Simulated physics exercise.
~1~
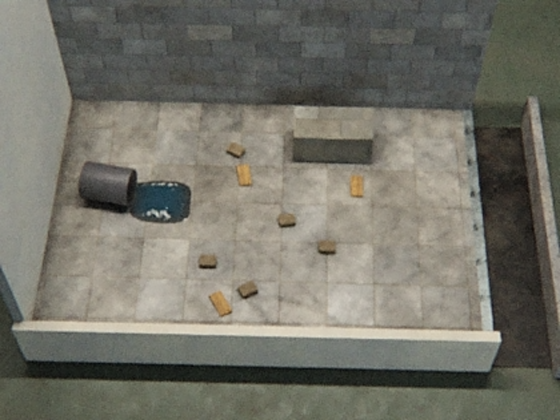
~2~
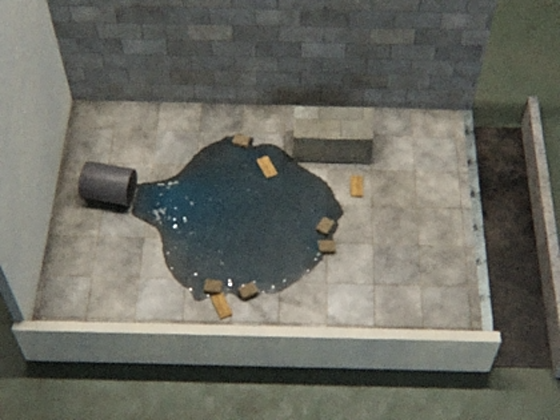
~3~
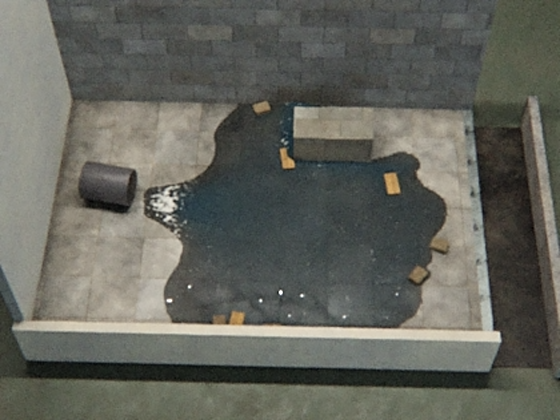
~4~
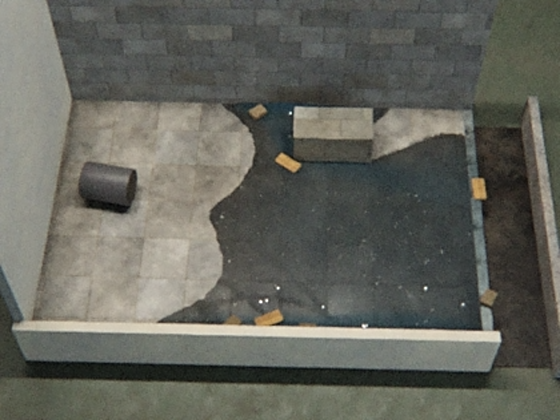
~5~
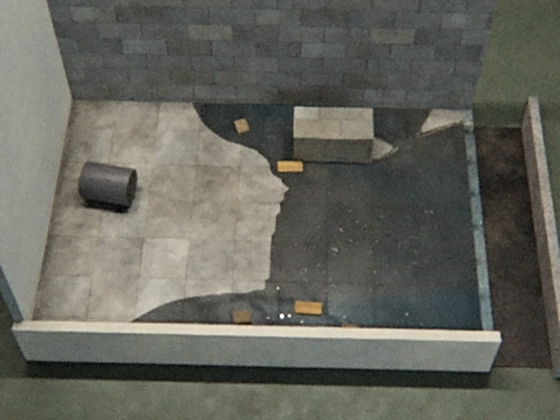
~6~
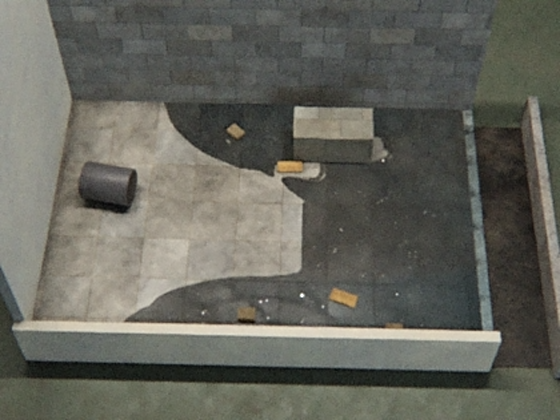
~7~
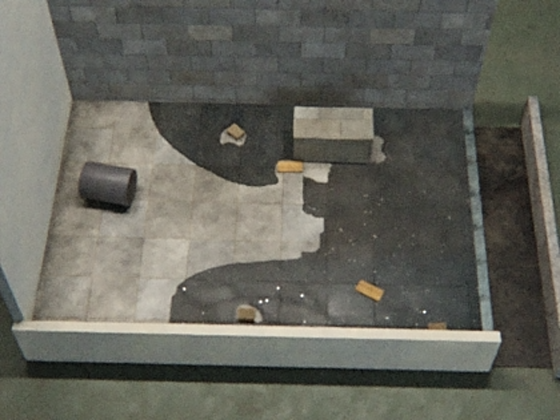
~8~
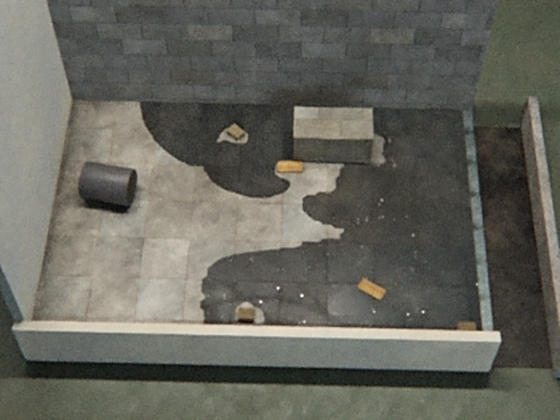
Dark water pours from a grey drum lying on its side at the left of a walled, tiled floor, spreading quickly into a wide pool. It reaches the small brown and tan blocks scattered about and starts pushing most of them to the right. The sheet flows around a fixed grey block near the back wall and reaches the open right edge, where some pieces drift out. The floor by the drum clears as the water draws away rightward. Finally, thin dark patches remain, with a few pieces resting among them and the drum still in place.
